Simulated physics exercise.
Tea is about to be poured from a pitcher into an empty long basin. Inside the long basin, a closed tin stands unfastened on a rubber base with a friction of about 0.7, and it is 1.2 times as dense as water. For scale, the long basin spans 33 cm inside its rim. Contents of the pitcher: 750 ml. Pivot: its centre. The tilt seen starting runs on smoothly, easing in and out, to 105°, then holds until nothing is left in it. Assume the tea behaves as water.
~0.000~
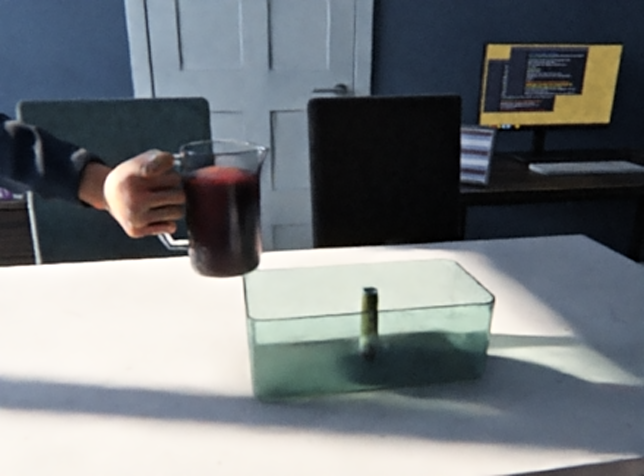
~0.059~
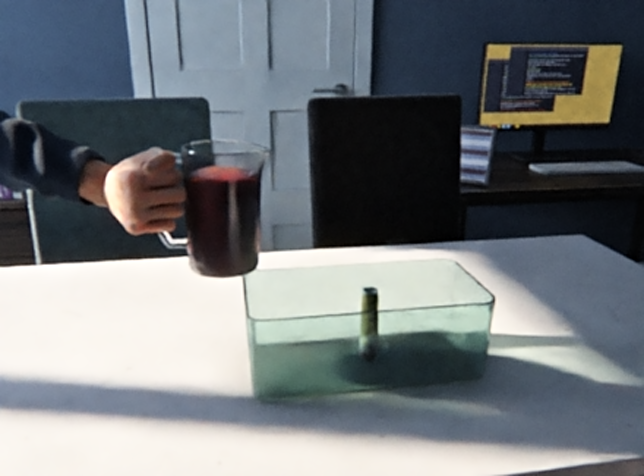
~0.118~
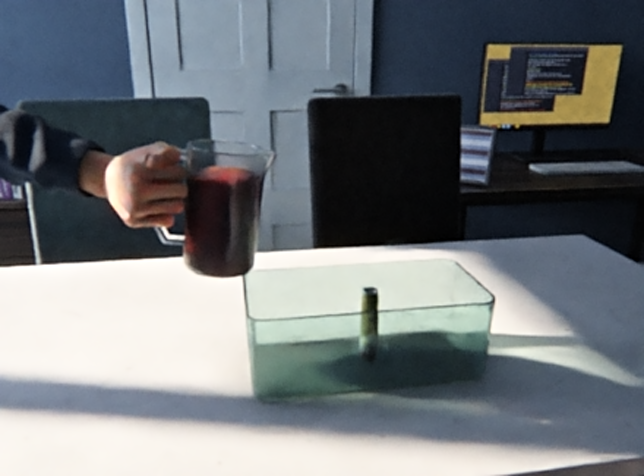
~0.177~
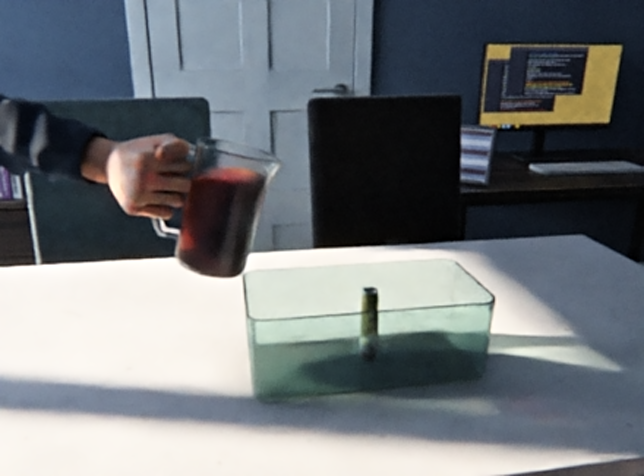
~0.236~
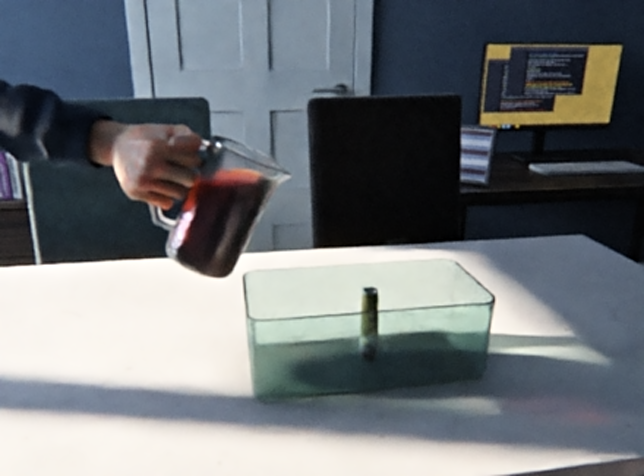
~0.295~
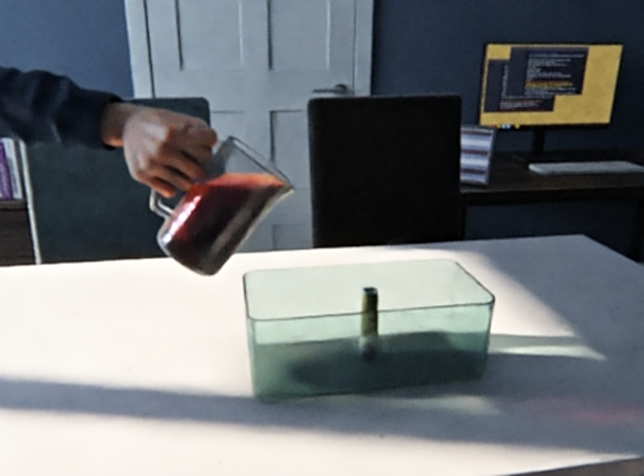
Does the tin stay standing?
I reckon it can hold on.
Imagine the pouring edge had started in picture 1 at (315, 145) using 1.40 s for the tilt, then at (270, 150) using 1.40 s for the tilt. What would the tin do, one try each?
First it tips over; then it stays on its base.
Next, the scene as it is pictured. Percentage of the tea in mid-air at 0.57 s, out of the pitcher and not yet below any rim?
I'd say close to 16 per cent.
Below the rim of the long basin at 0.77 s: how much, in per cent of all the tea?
I'd put it at roughly 56 per cent.
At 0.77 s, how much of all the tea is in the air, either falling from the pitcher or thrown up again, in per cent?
It comes to some 16 percent of the total.
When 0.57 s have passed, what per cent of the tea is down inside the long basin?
I'd estimate some 10 percent of the liquid.
After 0.57 s the tilt is 95° and 73 per cent is still to pour; the tin stands where it began.
After 0.77 s the tilt is 105° and 29 per cent is still to pour; the tin stands where it began.
After 0.98 s the tilt is 105° and 6 per cent is still to pour; the tin stands 1 cm from where it began.
After 1.21 s the tilt is 105° and 1 per cent is still to pour; the tin stands 1 cm from where it began.
In the end the tin stands 1 cm from where it began.
